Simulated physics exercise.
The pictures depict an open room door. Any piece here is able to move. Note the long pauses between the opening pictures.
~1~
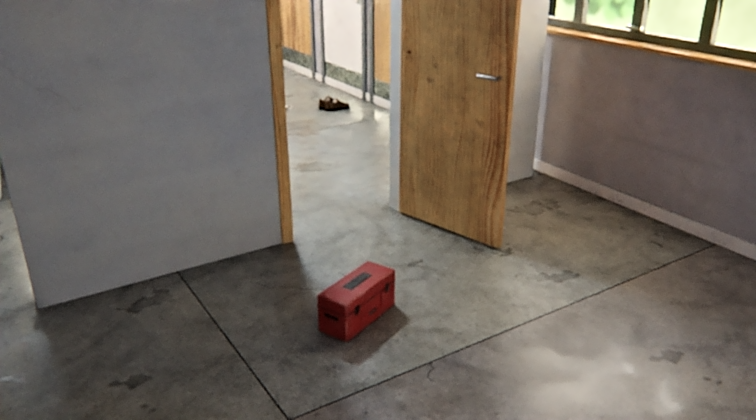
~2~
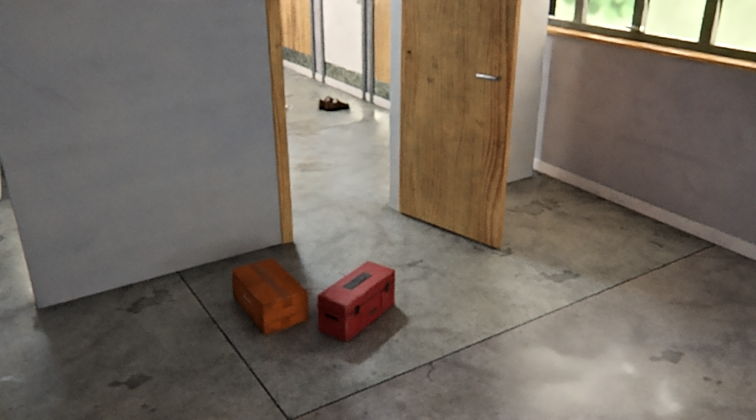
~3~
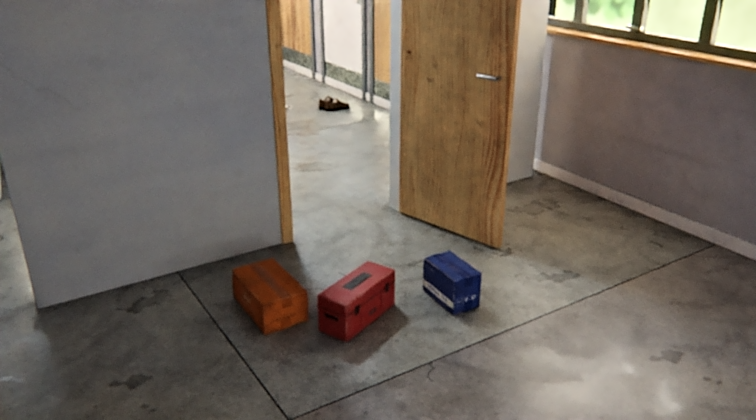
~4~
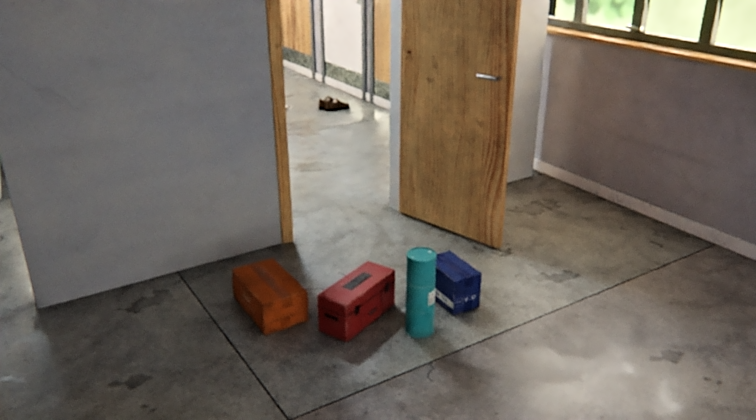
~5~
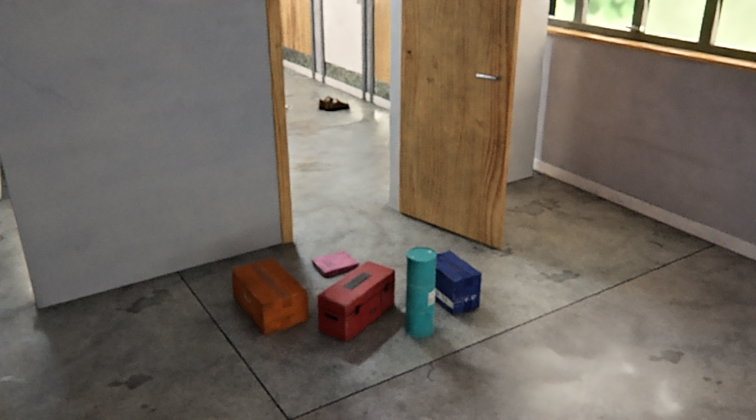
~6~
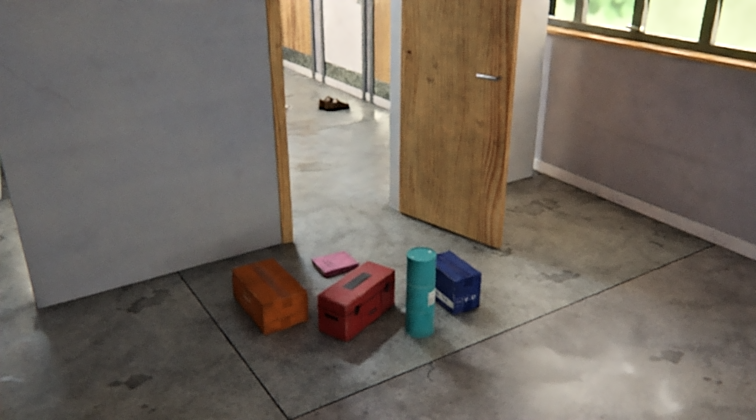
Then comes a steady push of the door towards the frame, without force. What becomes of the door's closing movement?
The door meets the frame.
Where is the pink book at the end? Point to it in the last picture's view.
Around (311, 266).
Then, 0.70 s on from there, open by 82°.
Then, 1.20 s on from there, open by 47°.
Then, 1.40 s on from there, open by 32°; pink book shifted a little near (324, 265).
Then, 1.60 s on from there, open by 17°; pink book shifted about its own width near (311, 266).
In the end, open by 0°; moved from the start, pink book; the other 4 unmoved. At the end, from the last picture's camera, pink book near (311, 266).
